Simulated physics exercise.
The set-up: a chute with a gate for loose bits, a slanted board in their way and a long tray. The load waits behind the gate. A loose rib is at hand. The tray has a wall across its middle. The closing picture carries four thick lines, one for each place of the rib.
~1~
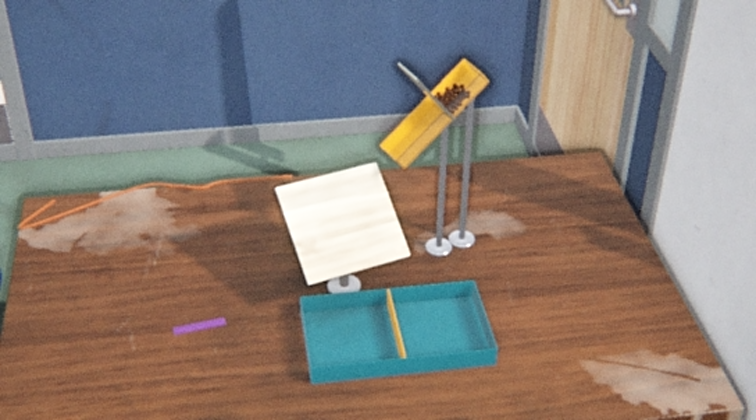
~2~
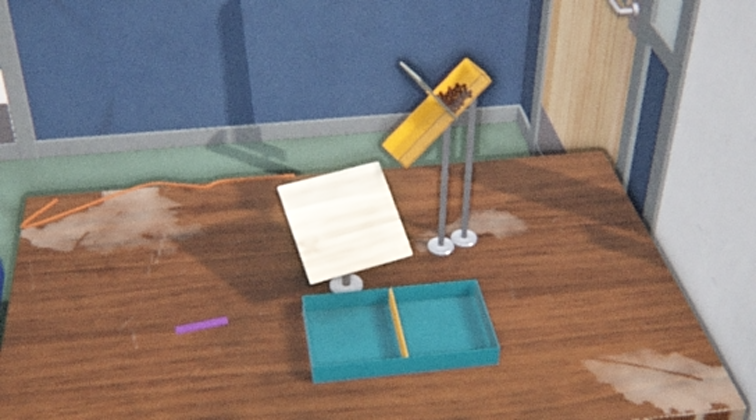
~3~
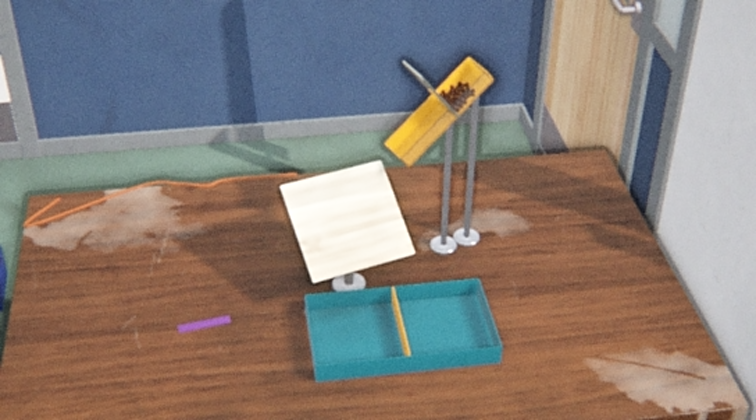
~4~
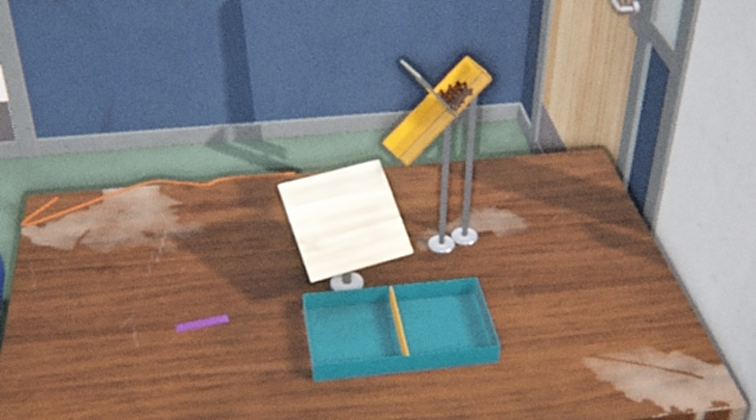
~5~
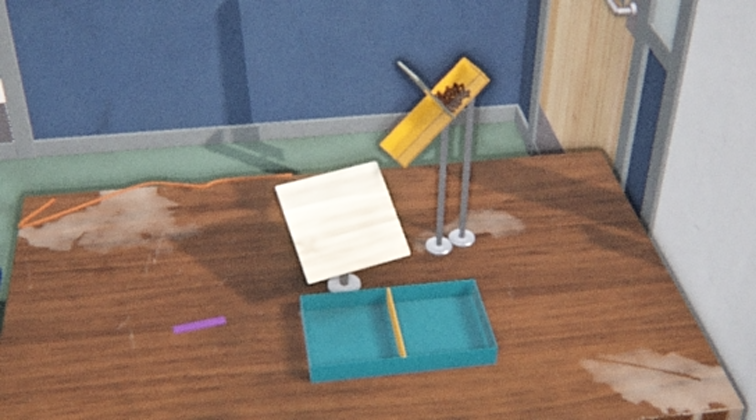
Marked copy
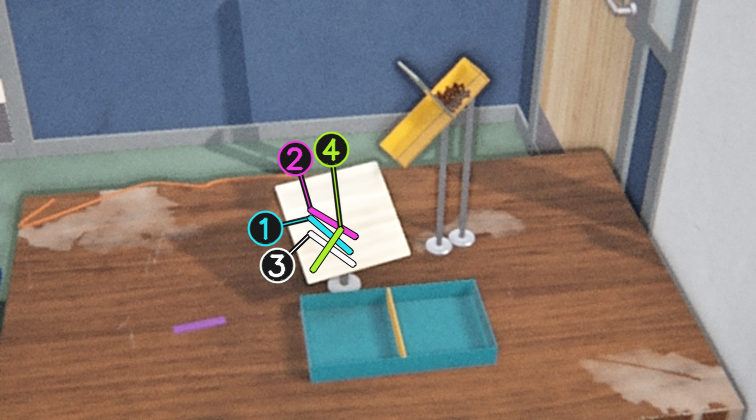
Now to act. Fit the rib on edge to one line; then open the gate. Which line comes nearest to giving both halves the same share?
2.
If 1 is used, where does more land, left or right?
Left.
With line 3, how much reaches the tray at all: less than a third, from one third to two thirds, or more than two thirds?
More than two thirds.
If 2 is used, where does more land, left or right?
Left.
On the marked copy, line 1 from (310, 218) to (350, 251); line 2 from (310, 209) to (355, 236); line 3 from (310, 233) to (352, 264); line 4 from (340, 229) to (313, 269).
If 1 is chosen, of what is caught, most in the left half, a small part in the right.
If 2 is chosen, of what is caught, about two thirds in the left half, about a third in the right.
If 3 is chosen, of what is caught, most in the left half, about a quarter in the right.
If 4 is chosen, of what is caught, nearly all in the left half, a small part in the right.
